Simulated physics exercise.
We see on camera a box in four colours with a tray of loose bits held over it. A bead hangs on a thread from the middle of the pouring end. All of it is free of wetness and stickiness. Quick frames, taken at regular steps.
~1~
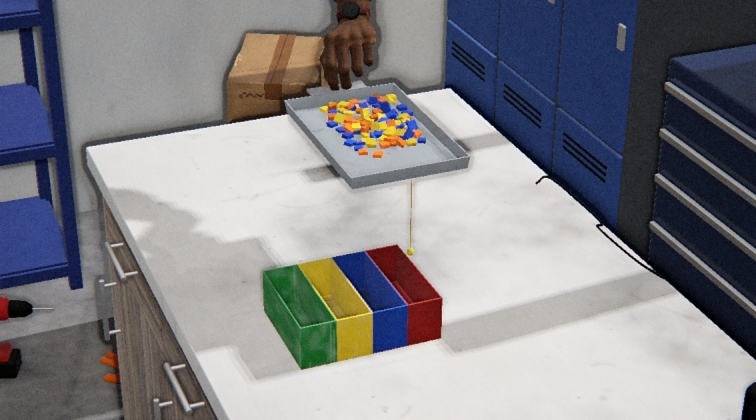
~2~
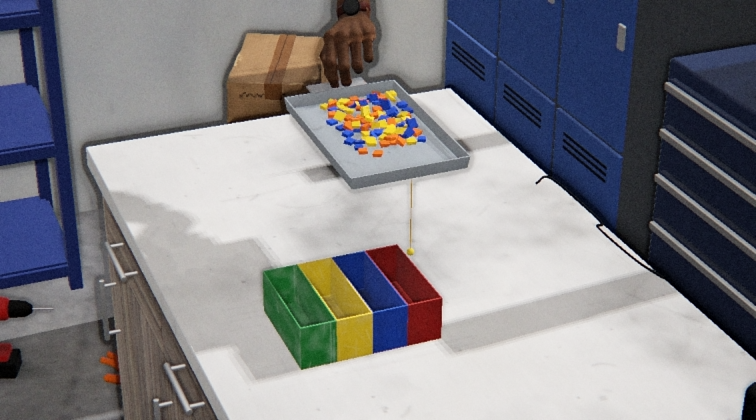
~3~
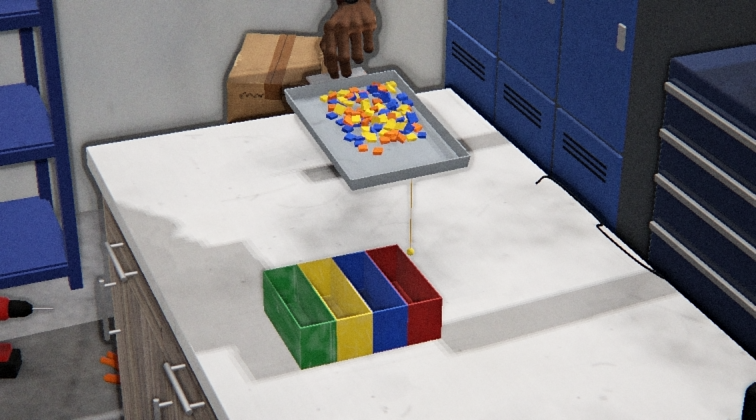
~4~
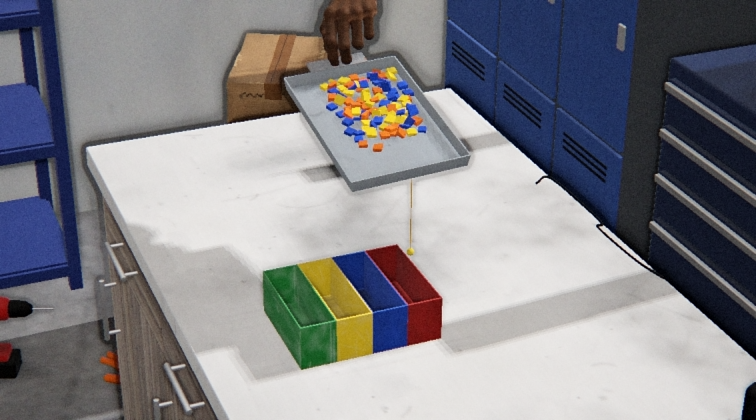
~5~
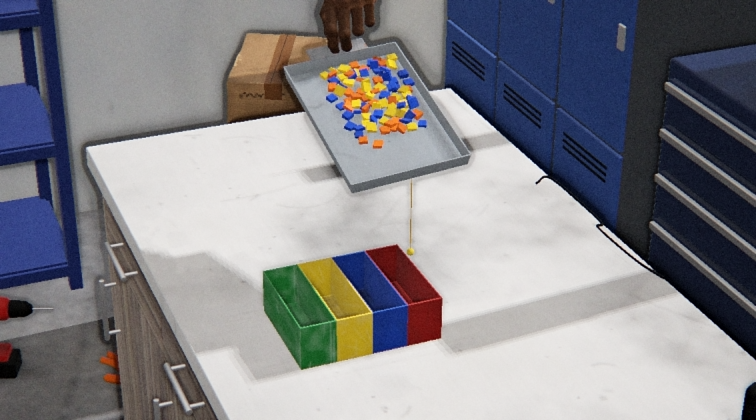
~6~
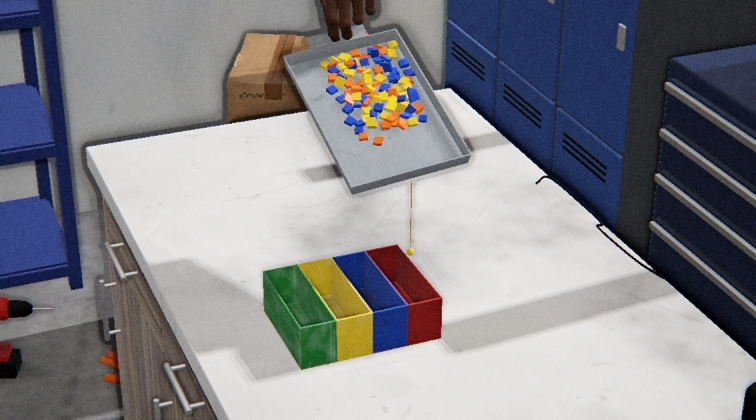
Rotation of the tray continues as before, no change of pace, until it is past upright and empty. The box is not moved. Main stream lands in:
Blue.
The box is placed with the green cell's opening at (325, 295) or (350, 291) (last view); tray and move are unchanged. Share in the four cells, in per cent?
First about 100, then 100 per cent.
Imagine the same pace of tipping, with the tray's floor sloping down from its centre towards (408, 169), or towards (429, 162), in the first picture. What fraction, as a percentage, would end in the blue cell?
In order: About 10, then 0 percent.
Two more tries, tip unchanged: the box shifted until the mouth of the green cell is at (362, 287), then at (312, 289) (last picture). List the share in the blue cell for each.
First position: Some 10 %; second position: Some 40 %.
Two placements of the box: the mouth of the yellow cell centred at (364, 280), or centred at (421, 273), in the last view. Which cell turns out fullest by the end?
For the first position it is yellow, and for the second it is that green cell.
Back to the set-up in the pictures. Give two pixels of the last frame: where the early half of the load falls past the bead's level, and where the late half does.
Close to (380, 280), then close to (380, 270).
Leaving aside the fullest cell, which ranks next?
Second: The cell in red.
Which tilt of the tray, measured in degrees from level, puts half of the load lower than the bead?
Roughly 95 degrees from level.
Shortly afterwards, tray tipped steeply; the bulk on the tray; a little falling or outside the box.
Next, tray tipped past a quarter turn; near a third on the tray; near a third in the blue cell; a little in the red cell; a little in the yellow cell; a little falling or outside the box.
Some moments later, tray tipped past a quarter turn; near half in the blue cell; near a quarter in the red cell; a little in the yellow cell; a little falling or outside the box.
In the end, tray tipped past a quarter turn; near half in the blue cell; near a quarter in the red cell; a little in the yellow cell; none at all in the green cell; a little outside the box.
